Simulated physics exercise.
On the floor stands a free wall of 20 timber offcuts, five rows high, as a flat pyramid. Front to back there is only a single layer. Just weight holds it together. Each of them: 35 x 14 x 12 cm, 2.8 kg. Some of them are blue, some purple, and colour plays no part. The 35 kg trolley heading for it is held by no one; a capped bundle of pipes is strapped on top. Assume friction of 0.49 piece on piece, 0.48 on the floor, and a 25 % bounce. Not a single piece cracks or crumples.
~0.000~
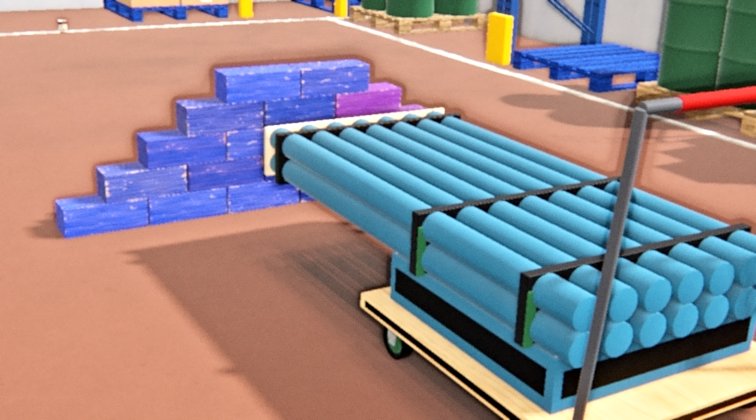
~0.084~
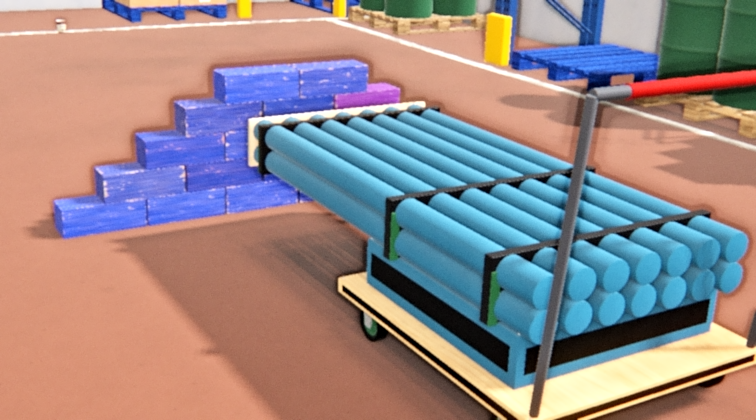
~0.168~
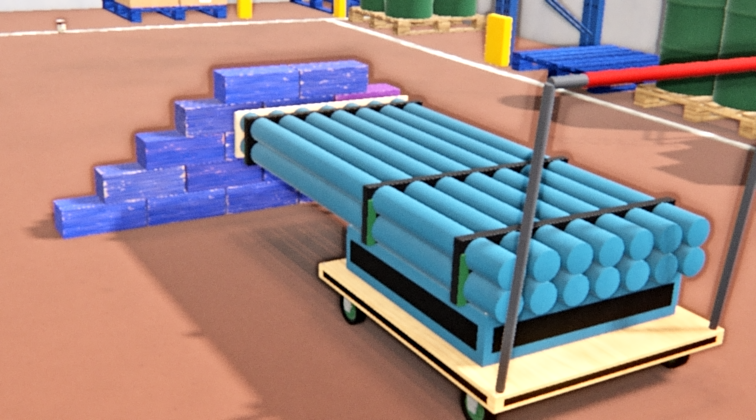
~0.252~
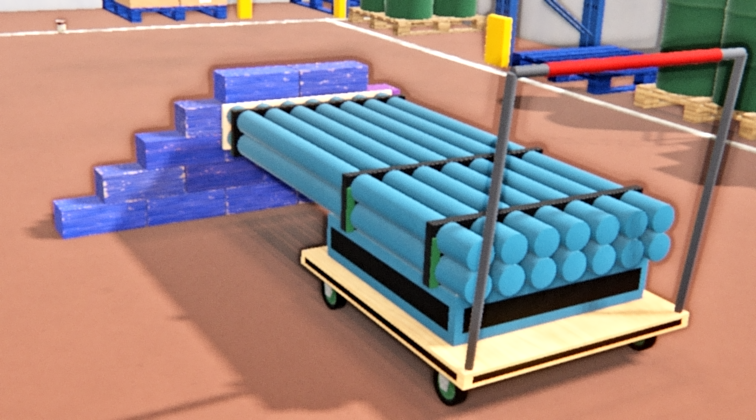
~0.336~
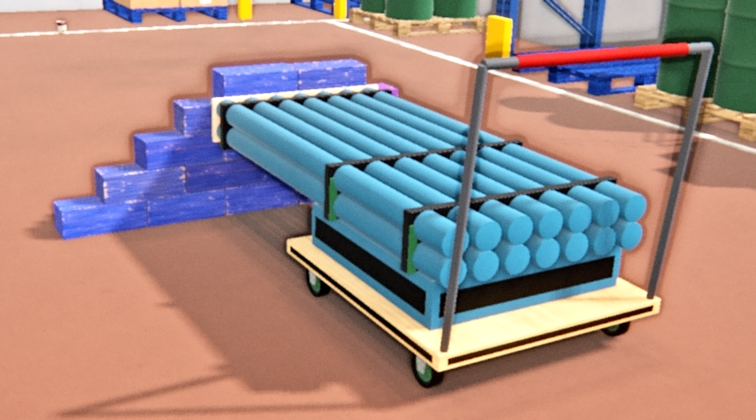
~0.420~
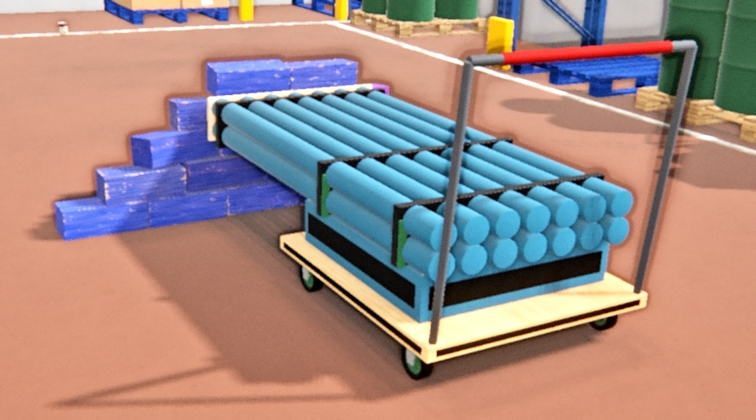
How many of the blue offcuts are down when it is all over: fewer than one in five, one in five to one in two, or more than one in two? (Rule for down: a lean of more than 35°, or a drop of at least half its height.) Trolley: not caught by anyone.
When it settles, more than one in two will be down.
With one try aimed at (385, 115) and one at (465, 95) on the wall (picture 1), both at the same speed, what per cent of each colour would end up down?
For blue it's 20 then 10 per cent, for purple 70 then 50 per cent.
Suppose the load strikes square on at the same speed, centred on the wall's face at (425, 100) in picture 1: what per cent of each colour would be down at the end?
Result - blue: 30 %; purple: 70 %.
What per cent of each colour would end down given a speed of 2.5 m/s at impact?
Blue 60%, purple 50%.
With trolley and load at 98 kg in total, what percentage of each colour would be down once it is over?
Then blue 60, purple 50 per cent.
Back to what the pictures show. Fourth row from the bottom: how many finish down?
From that row, 3 end down.
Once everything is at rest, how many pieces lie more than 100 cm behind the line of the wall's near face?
Estimate: Roughly 0 of them.
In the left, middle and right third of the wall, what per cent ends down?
Left third 50 percent, middle third 80 percent, right third 30 percent.
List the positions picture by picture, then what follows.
In the first picture (pixels give the middle of a visible side), load (271, 145) 52 cm short of the wall; top blue offcut (336, 81); top purple offcut (370, 104); none has stirred.
Load (254, 137) 38 cm short of the wall; top blue offcut (335, 81), in the second picture.
Load (240, 129) 24 cm short of the wall; top blue offcut (335, 82), in the third picture.
Load (227, 121) 10 cm short of the wall; top blue offcut (335, 82), in the fourth picture.
Load (217, 115) 21 mm into the wall's line; top blue offcut (333, 81) 22 mm from its place; movement in 9 of them, in the fifth picture.
Load (212, 114) 9 cm into the wall's line; top blue offcut (325, 78) 12 cm from its place; steepest lean 7°, the offcut at (184, 148); movement in 11 of them, in the sixth picture.
After 0.56 s, load 19 cm past the wall's line, still rolling; 5 of the 14 blue offcuts down (7 of 20 in all colours); top blue offcut 35° from how it stood, 7 cm lower; top purple offcut 36° from how it stood, 6 cm lower.
After 0.74 s, load 32 cm past the wall's line, still rolling; 9 of the 14 blue offcuts down (11 of 20 in all colours); top blue offcut on its side; top purple offcut on its side.
In the end (1.5 s), load 78 cm past the wall's line, still rolling; 9 of the 14 blue offcuts down (11 of 20 in all colours); top blue offcut on its side; top purple offcut on its side. That is 64 per cent. From the last view, middles, top blue offcut near (275, 148), top purple offcut near (318, 153).
